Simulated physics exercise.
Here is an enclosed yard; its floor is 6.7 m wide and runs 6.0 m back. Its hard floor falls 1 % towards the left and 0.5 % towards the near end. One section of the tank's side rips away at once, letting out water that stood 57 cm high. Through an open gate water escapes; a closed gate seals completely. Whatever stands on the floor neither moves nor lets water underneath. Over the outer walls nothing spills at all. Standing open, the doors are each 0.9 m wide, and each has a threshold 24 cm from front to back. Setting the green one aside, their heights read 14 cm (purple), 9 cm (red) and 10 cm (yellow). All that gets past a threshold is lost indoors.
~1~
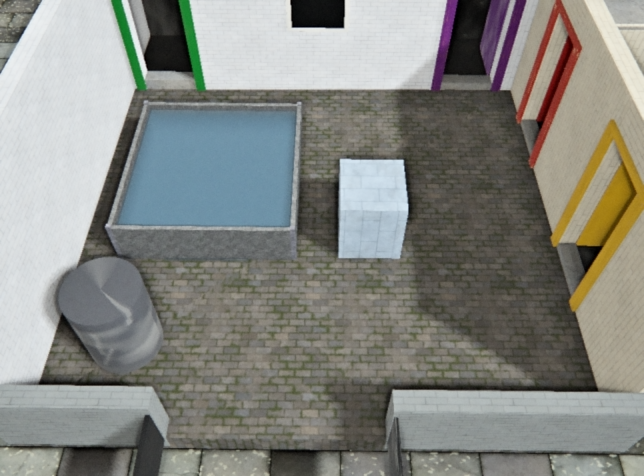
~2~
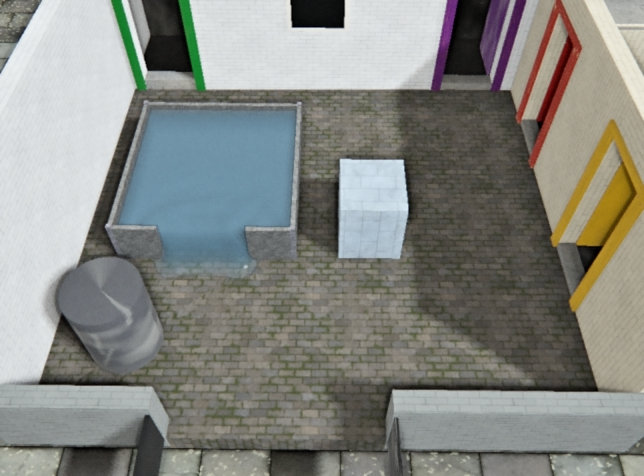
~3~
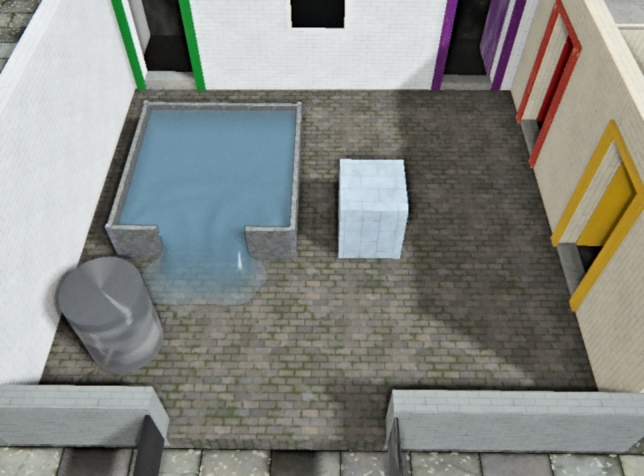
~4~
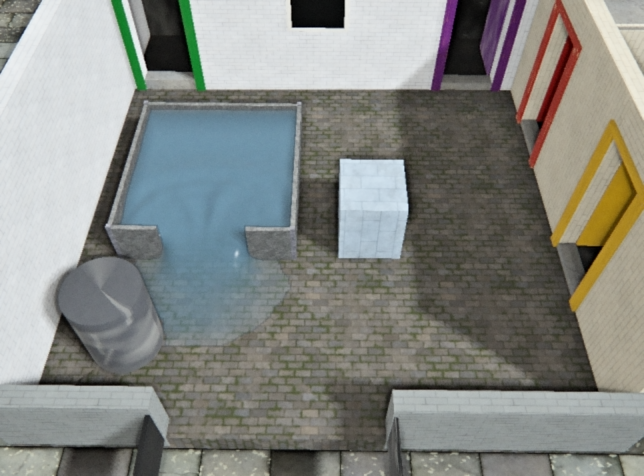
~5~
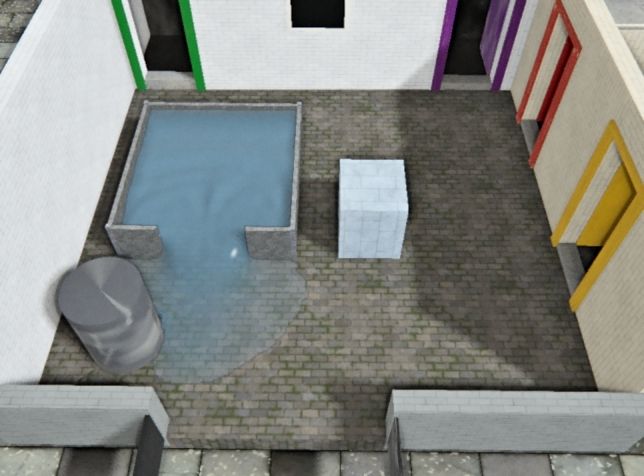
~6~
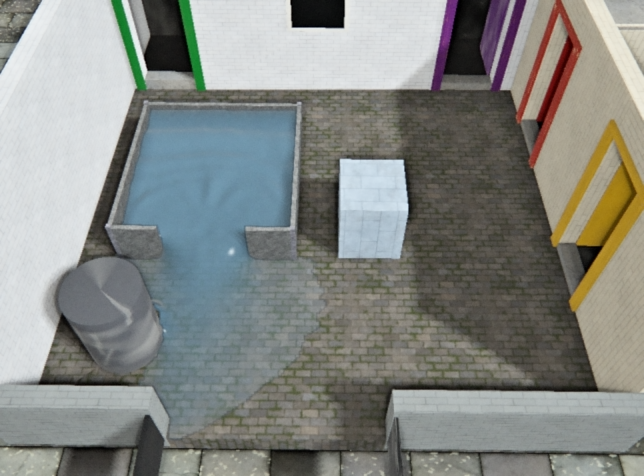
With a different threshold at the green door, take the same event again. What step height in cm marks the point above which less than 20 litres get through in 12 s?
The point is around 8 cm.
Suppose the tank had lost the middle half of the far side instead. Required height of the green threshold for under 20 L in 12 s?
About 27 cm.
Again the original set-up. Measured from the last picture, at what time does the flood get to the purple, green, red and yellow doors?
Purple 10.0 s, green 3.2 s, red not within the 12 s, yellow not within the 12 s.
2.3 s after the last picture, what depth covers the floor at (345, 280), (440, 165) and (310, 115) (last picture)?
In that order: 0, 0 and 0 cm.
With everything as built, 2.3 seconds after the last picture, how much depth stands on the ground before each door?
Depth (cm): Purple 0 / green 0 / red 0 / yellow 0.
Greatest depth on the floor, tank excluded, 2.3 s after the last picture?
Roughly 29 cm.
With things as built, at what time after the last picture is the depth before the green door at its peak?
5.5 s.
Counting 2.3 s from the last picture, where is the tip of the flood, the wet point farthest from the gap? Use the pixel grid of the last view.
Roughly at (511, 420) in the last view.
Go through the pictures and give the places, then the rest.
The tank at (214, 164) is whole and still, 57 cm deep; the green door at (160, 40) is dry, in the first frame.
The gap is at (206, 248), the front 0.3 m out at (163, 271); the back of the tank holds 57 cm, in the second frame.
Water pours out at (207, 249) and has run 0.7 m, to (171, 301); about 10 cm deep outside, 57 cm at the back, in the third frame.
Water pours out at (207, 249) and has run 1.3 m, to (168, 338); about 8 cm deep outside, 57 cm at the back, in the fourth frame.
Water pours out at (206, 248) and has run 1.8 m, to (175, 378); about 7 cm deep outside, 57 cm at the back, in the fifth frame.
The gap is at (206, 248), the front 2.4 m out at a hidden place; the back of the tank holds 56 cm; the green door at (160, 40), 3.8 m from the gap, is still 3.8 m from the nearest water, in the sixth frame.
Then, 0.7 s after the last picture water covers 20 % of the floor, deepest (40 cm) near (160, 309); it has not reached the green door.
Then, 2.3 s after the last picture water covers 30 % of the floor, deepest (29 cm) near (160, 309); it has not reached the green door.
Then, 11.3 s after the last picture water covers 65 % of the floor, deepest (10 cm) near (160, 309); 6 cm at the green door, 0 litres in over its 20 cm threshold.
At the green door as built, the water peaked near 12 cm, 5.7 s after the last picture.
With a threshold of 7 cm, 32 litres would have come in within the 12 s; with 9.5 cm, 9 litres. So under 20 litres takes about 8 cm.
